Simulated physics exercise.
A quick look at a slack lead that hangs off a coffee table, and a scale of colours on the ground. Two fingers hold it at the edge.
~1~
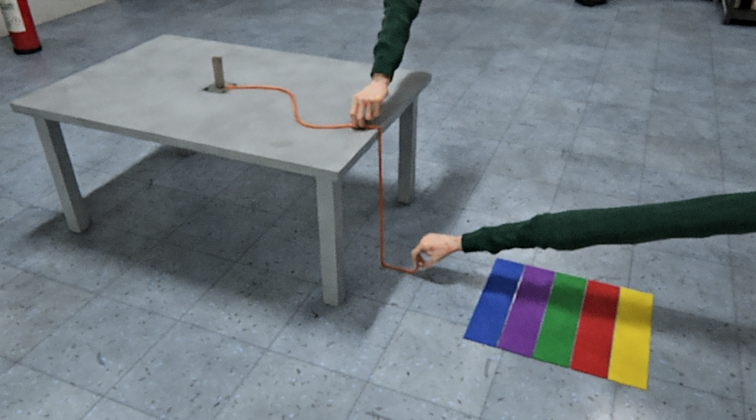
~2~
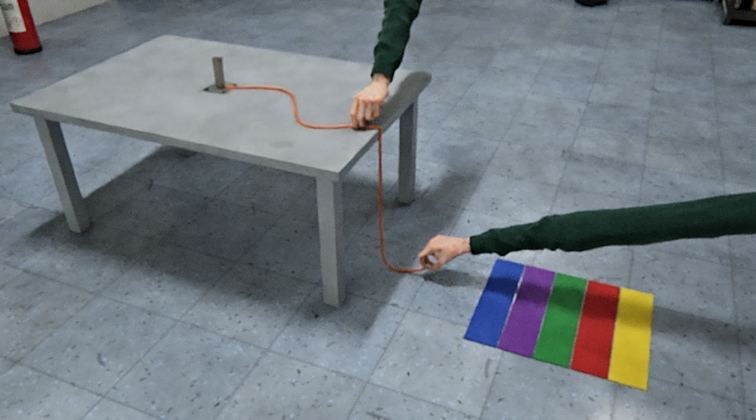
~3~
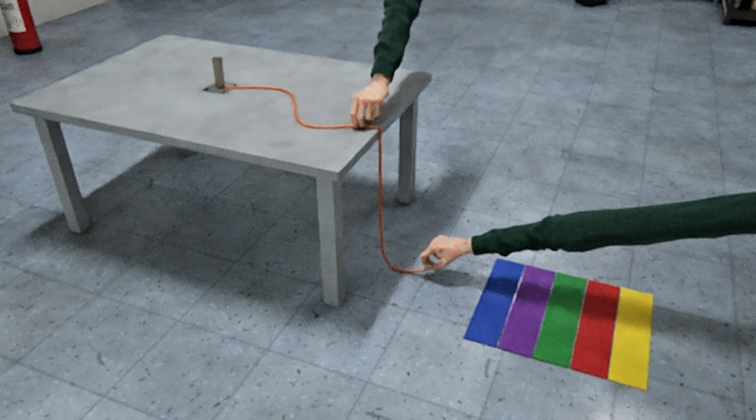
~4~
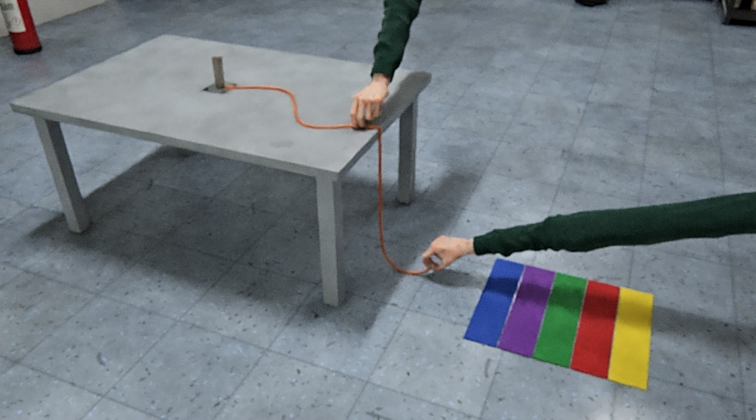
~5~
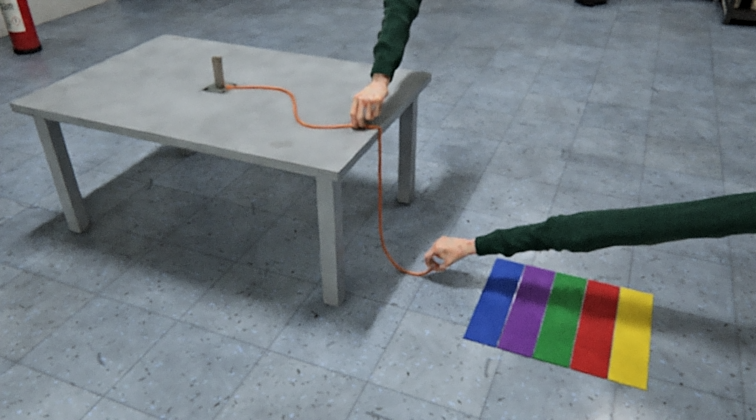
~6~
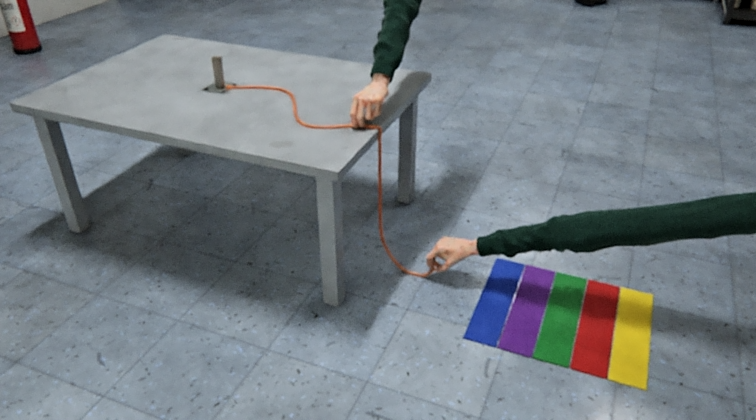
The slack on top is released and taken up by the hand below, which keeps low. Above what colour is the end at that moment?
The end stops over the green strip.
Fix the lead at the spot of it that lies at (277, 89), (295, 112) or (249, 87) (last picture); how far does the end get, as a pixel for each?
Try by try, around (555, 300), (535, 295) and (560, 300).
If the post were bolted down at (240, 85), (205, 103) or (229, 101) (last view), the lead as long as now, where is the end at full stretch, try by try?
Near (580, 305), (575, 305) and (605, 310).
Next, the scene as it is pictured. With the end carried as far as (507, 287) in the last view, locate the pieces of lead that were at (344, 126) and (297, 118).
At (381, 133), then (331, 116).
Early on, end near (507, 287); over blue.
Midway, end near (543, 296); over purple.
At the end of the slack, end near (566, 302); over green. It gets as far as the green strip.
